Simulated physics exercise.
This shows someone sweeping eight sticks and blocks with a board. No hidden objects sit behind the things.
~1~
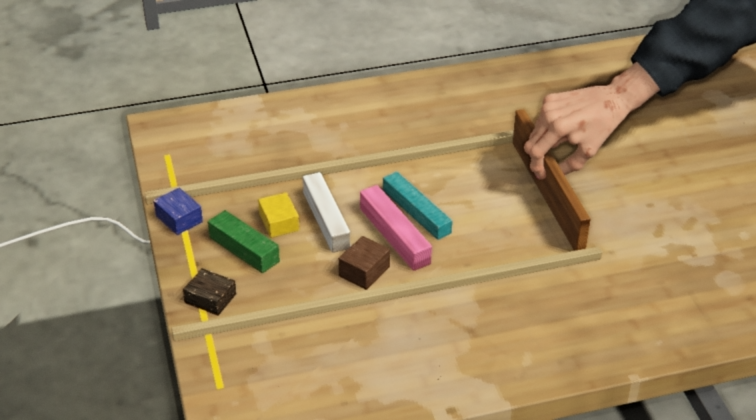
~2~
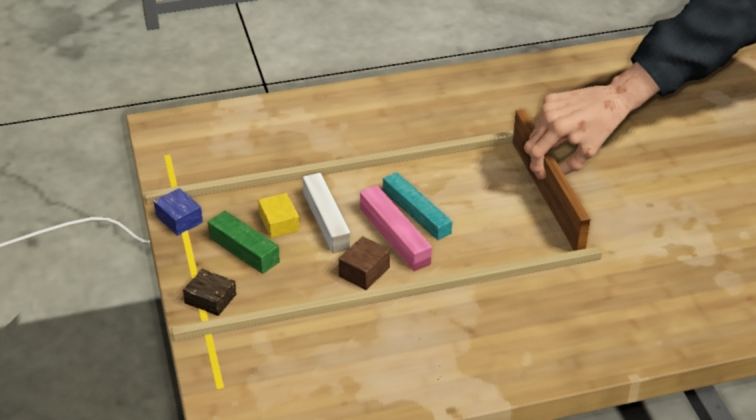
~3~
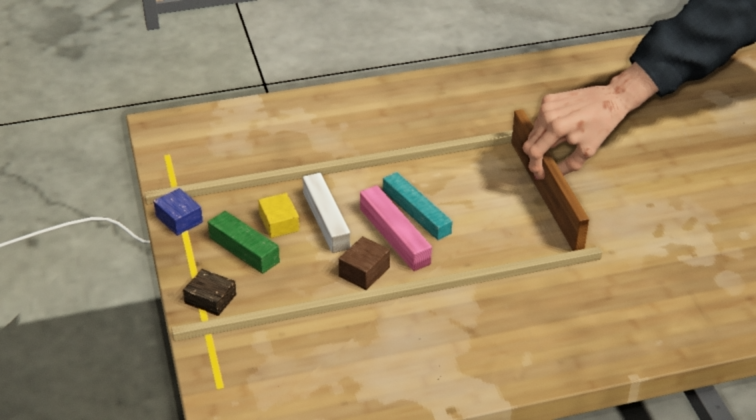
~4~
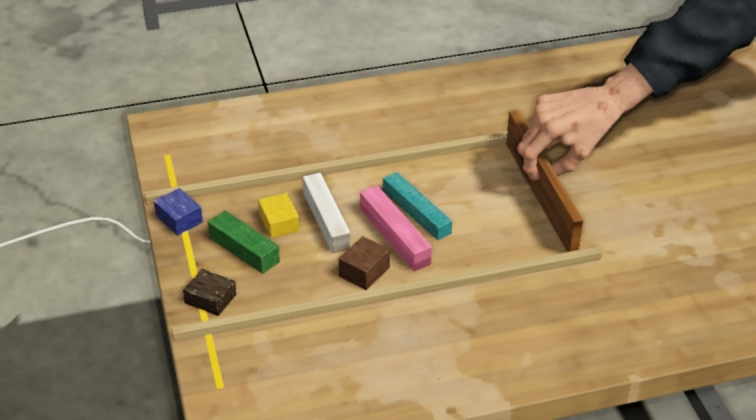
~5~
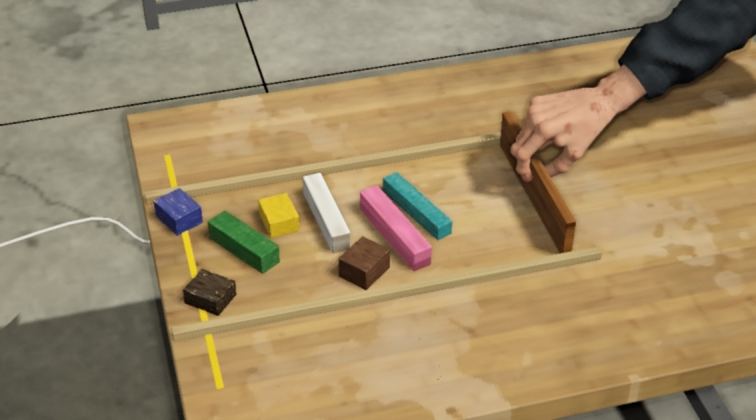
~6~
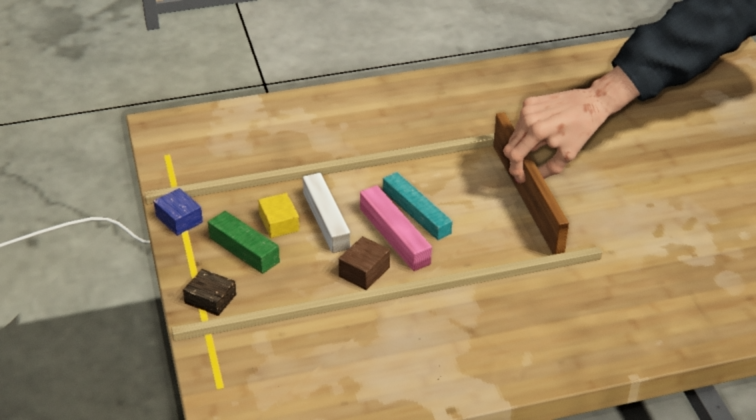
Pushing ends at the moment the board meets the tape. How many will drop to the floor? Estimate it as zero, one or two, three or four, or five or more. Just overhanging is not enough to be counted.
The board is going to sweep off at least five.
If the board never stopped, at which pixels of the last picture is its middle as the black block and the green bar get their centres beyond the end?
Roughly (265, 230); for the second one, roughly (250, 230).
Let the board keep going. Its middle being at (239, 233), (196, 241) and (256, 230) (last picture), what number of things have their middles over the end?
Result per place: 3; 6; 2.
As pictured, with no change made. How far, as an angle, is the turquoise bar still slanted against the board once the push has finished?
Somewhere near 0 degrees, I'd say.
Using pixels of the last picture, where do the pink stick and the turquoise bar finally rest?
You'll find the pink stick at roughly (163, 271) and the turquoise bar at roughly (180, 247).
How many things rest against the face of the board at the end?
1 are in contact with it.
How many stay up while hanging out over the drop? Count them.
As for overhanging, the count is 1.
Soon after, none off yet; blue block at rest near (178, 211); black block at rest near (210, 292); green bar at rest near (244, 242).
In the end, the number that fall off is five or more; gone, brown block, white stick, yellow block, green bar, black block and blue block.
